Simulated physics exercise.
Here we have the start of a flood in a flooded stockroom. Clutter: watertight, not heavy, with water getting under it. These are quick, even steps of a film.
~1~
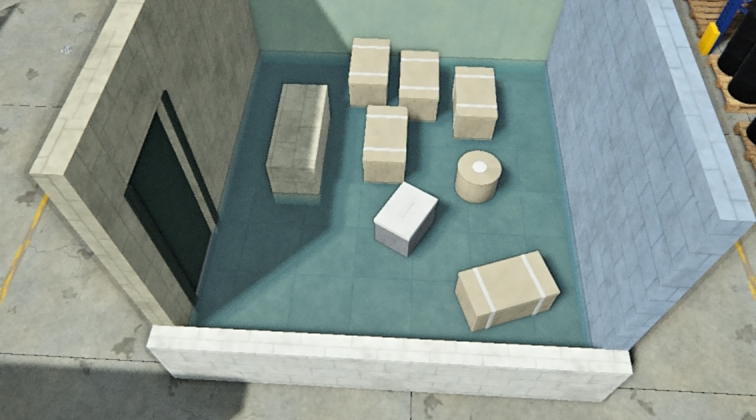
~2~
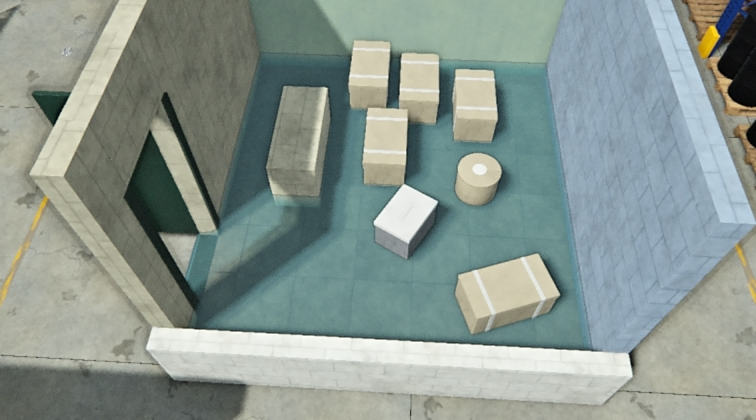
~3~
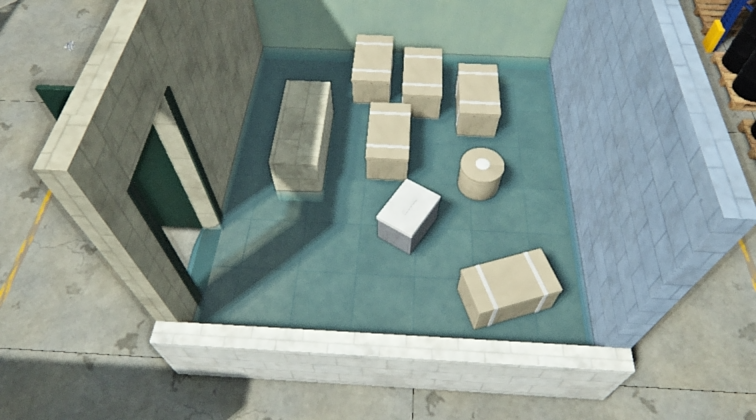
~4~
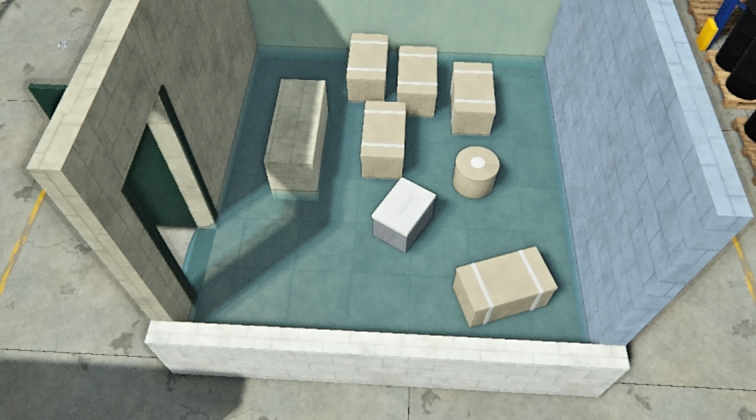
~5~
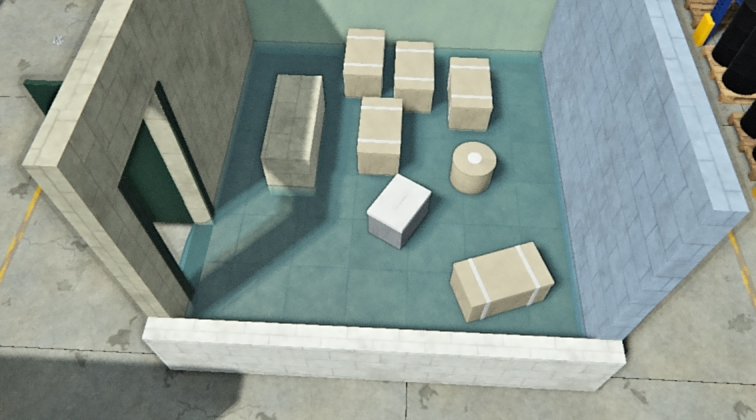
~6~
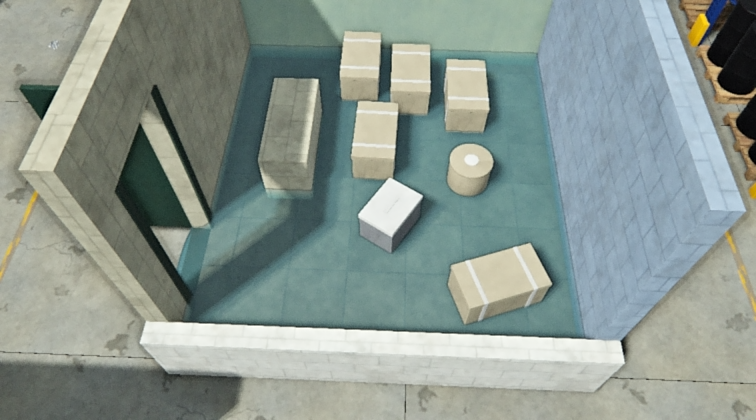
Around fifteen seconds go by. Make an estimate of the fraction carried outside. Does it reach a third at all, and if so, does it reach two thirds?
I expect the portion to fall short of a third.
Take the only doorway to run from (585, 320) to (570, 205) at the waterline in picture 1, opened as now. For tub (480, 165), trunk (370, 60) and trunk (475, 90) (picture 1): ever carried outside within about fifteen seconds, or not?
Escapes, remains, escapes.
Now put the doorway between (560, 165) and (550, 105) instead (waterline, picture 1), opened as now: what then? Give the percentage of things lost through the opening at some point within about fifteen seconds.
70 per cent or so.
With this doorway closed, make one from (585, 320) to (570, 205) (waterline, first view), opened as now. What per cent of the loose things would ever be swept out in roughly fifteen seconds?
I make it 70 per cent.
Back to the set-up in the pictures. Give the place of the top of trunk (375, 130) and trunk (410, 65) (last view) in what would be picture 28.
Approximately (264, 220) for one, (370, 83) for the other.
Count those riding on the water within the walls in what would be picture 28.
Exactly 6 of them.
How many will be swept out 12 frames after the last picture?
The count is 0.
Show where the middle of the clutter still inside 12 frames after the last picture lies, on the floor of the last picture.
The average lands at about (387, 184).
A moment on, 0 of 7 are out; 7 afloat.
Next, 0 of 7 are out; 7 afloat.
Later, 1 of 7 are out; 6 afloat.
In the end, 2 of 7 are out; 5 afloat.
